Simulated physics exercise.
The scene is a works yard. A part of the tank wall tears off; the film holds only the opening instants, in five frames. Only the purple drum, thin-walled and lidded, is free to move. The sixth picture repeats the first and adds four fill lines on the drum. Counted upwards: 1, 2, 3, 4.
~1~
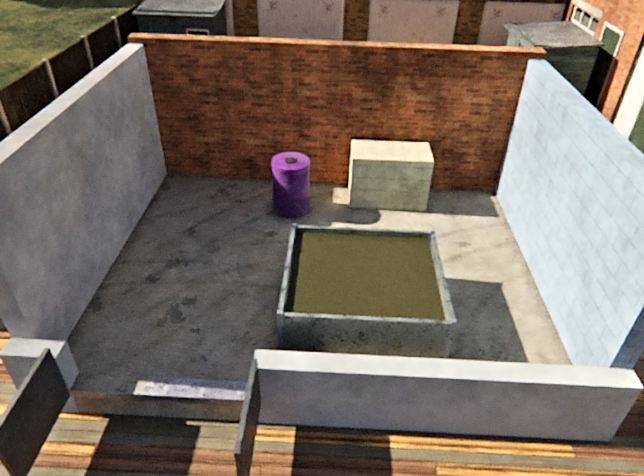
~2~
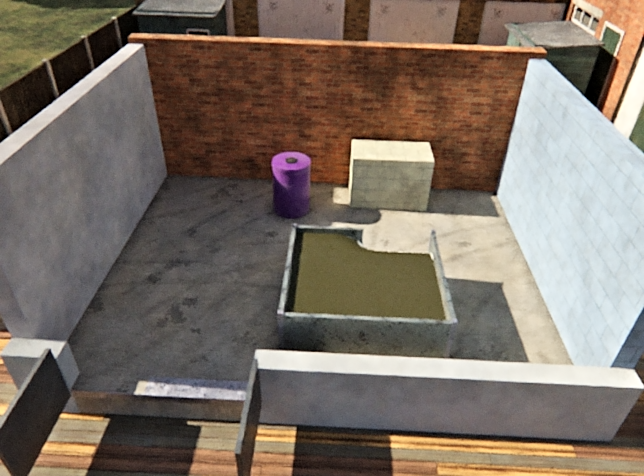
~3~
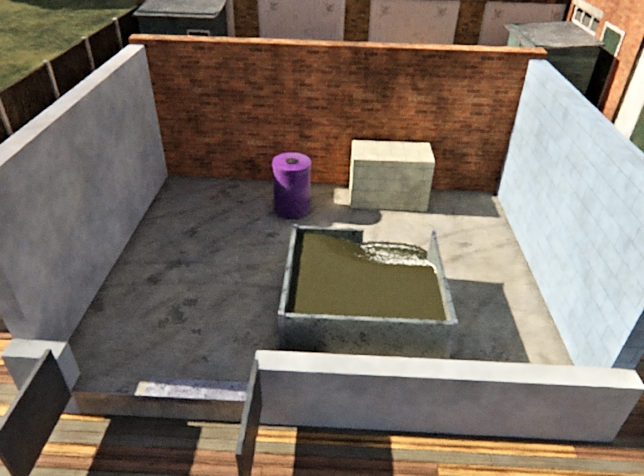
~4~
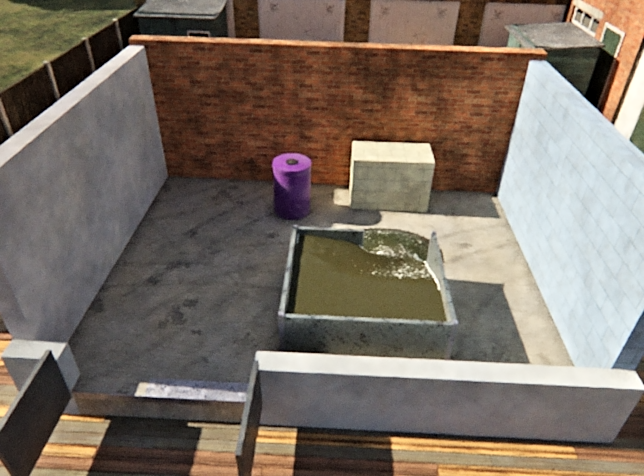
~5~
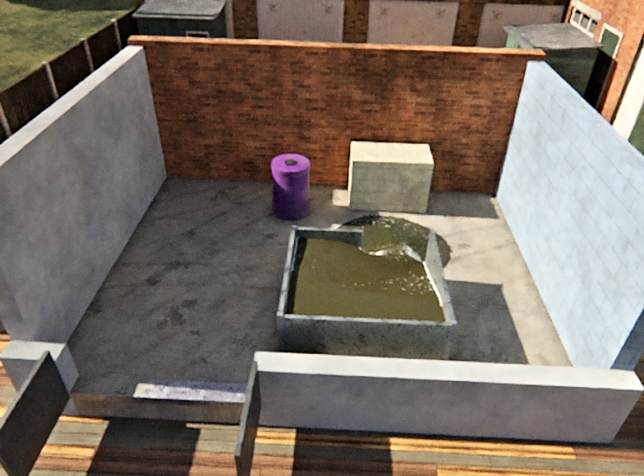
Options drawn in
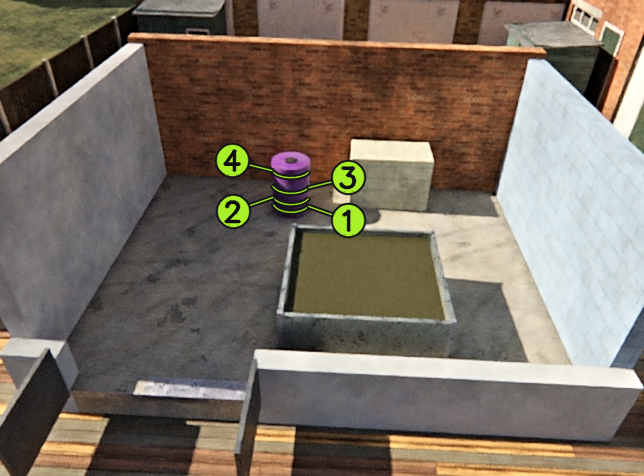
Murky water in a square tank dropped a little and churned with foam near the back right corner, then a dark puddle spread over the yard floor behind it, while the purple drum stayed put.
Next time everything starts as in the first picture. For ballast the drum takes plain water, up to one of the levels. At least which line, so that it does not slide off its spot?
Go for 2.
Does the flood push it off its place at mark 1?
Yes, it does.
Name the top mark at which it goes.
Mark 1.
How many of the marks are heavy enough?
Three of them.
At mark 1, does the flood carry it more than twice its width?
No, it does not.
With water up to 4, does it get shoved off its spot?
No.
In lime, 1 at (289, 212); 2 at (289, 204); 3 at (289, 193); 4 at (289, 177); from the bottom up 1, 2, 3, 4.
With 1, it is pushed about half its own width away.
With 2, it does not move.
With 3, it does not move.
With 4, it does not move.
